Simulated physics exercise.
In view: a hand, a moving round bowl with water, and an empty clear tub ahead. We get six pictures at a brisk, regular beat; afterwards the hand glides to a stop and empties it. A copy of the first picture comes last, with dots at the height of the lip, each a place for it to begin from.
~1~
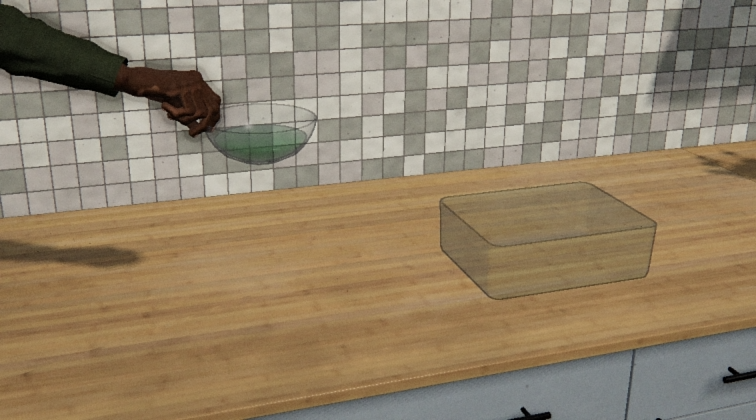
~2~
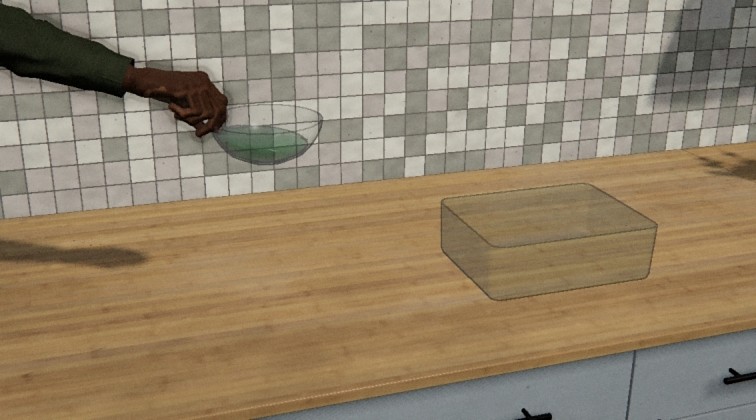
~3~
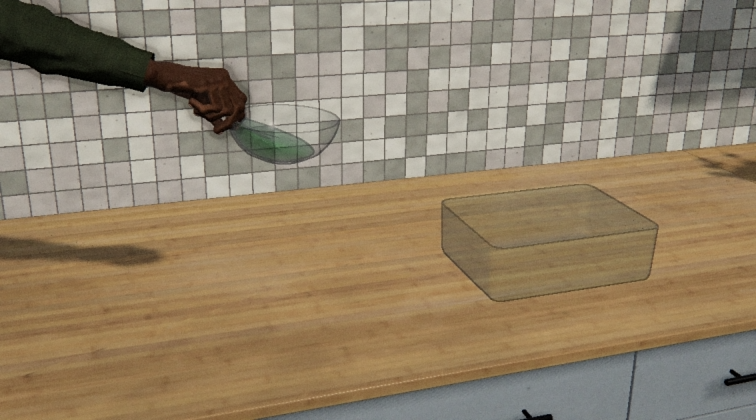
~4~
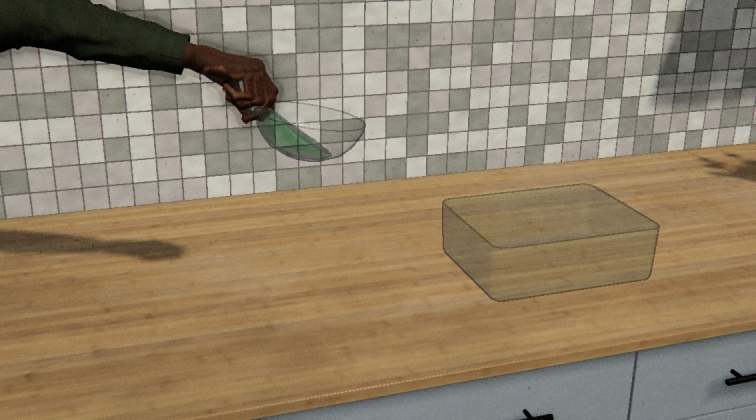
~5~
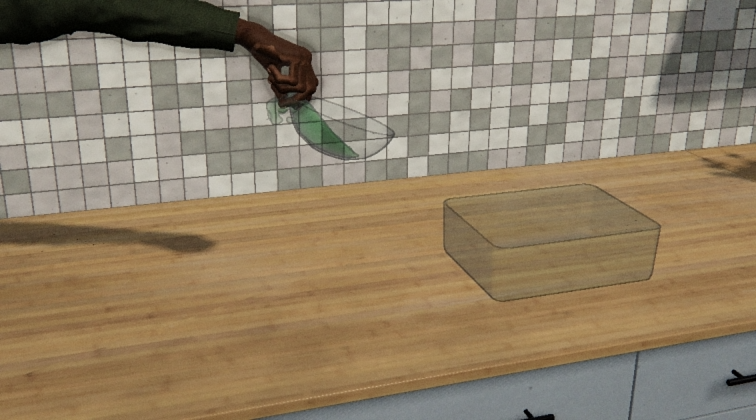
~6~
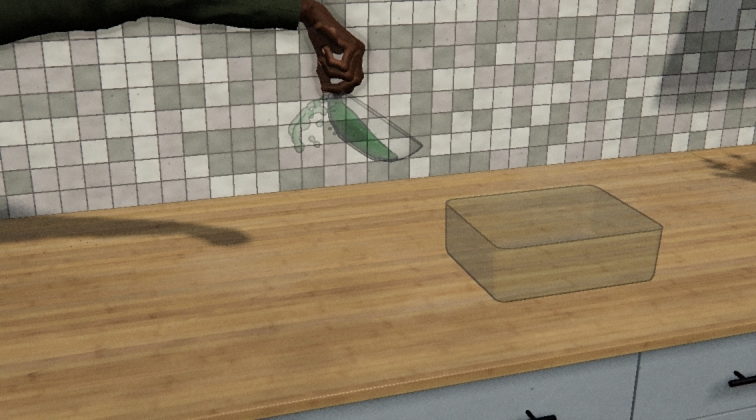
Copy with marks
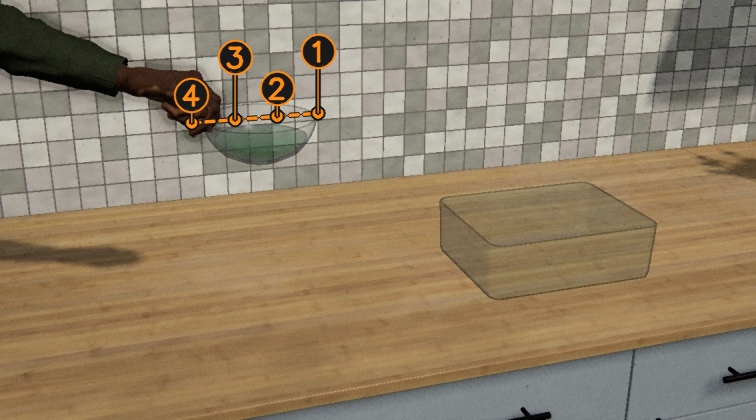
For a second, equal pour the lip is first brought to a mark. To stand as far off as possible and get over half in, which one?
Go for 3.
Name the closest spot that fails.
That would be 4.
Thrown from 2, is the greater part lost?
No, that is safe.
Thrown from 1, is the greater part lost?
No.
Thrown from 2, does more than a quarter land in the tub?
Yes, it does.
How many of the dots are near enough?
Three of them.
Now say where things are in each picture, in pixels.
The first picture shows upright, lip at (313, 113); tub from (486, 299) to (646, 275); nothing has left yet.
The second picture shows upright, lip at (319, 114); nothing has left yet.
The third picture shows tipped about 2°, lip at (336, 115); nothing has left yet.
The fourth picture shows tipped about 10°, lip at (361, 120); water is over the rim, down to (254, 114).
The fifth picture shows tipped about 21°, lip at (390, 128); water is over the rim, down to (274, 123).
The sixth picture shows tipped about 36°, lip at (418, 140); water is over the rim, down to (298, 150).
In orange, 1 at (318, 113); 2 at (277, 116); 3 at (235, 119); 4 at (191, 123).
If 1 is chosen, about 82 % lands in the tub, 14 % falls short and 4 % goes beside or beyond.
If 2 is chosen, about 67 % lands in the tub, 14 % falls short and 19 % goes beside or beyond.
If 3 is chosen, about 62 % lands in the tub, 22 % falls short and 16 % goes beside or beyond.
If 4 is chosen, about 34 % lands in the tub, 56 % falls short and 10 % goes beside or beyond.
